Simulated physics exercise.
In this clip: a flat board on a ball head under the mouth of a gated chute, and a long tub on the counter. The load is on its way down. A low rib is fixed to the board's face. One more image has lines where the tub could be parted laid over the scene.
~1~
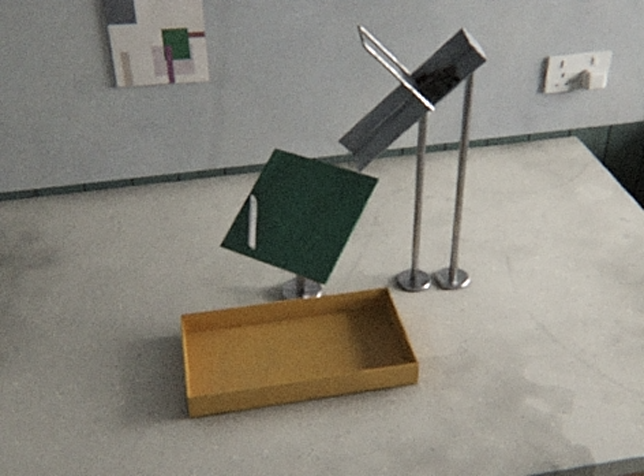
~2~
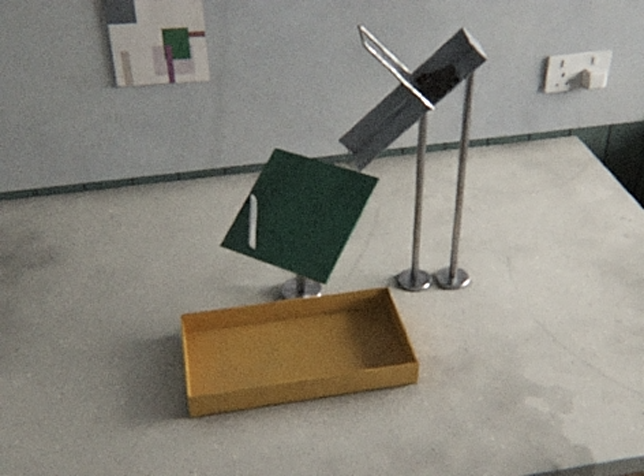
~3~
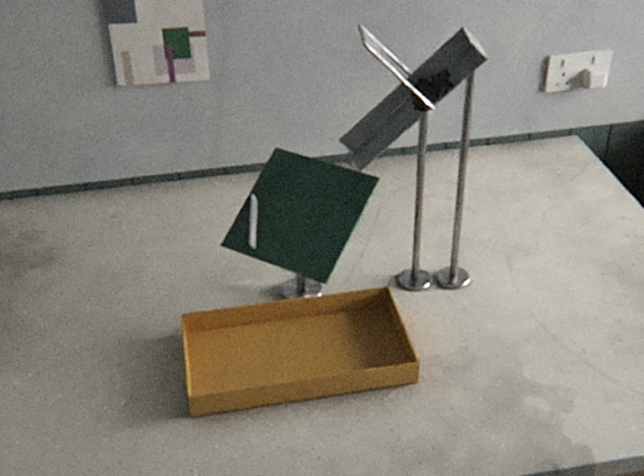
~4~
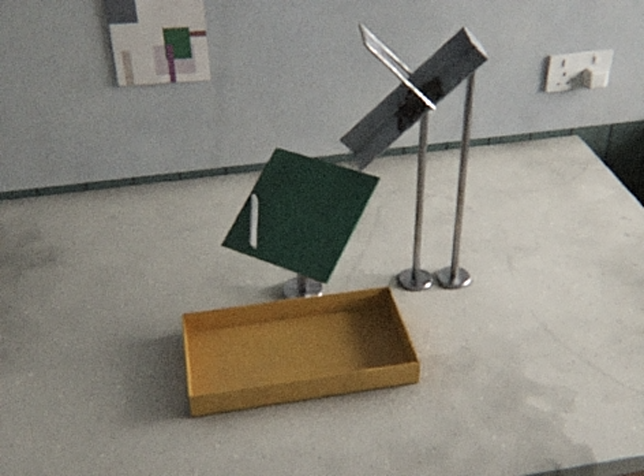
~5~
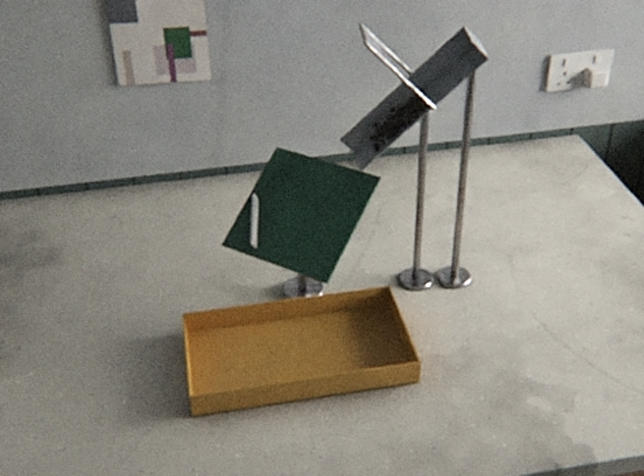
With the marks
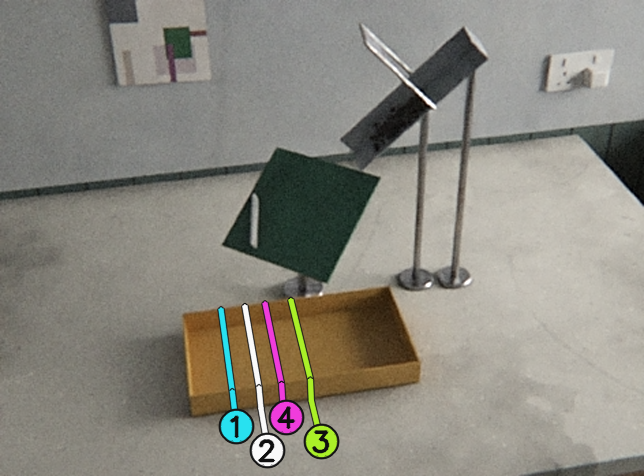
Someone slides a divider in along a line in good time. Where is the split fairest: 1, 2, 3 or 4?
Best: 2.
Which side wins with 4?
Left.
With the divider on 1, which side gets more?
Right.
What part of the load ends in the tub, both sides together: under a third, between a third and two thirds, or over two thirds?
About that: Over two thirds.
On the marked copy, line 1 crosses the front rim at (232, 390); line 2 crosses the front rim at (258, 386); line 3 crosses the front rim at (310, 378); line 4 crosses the front rim at (281, 382).
If 1 is chosen, of what is caught, a small part on the left of the divider, nearly all on the right.
If 2 is chosen, of what is caught, about half on the left of the divider, about half on the right.
If 3 is chosen, of what is caught, all on the left of the divider, none on the right.
If 4 is chosen, of what is caught, nearly all on the left of the divider, a stray few on the right.
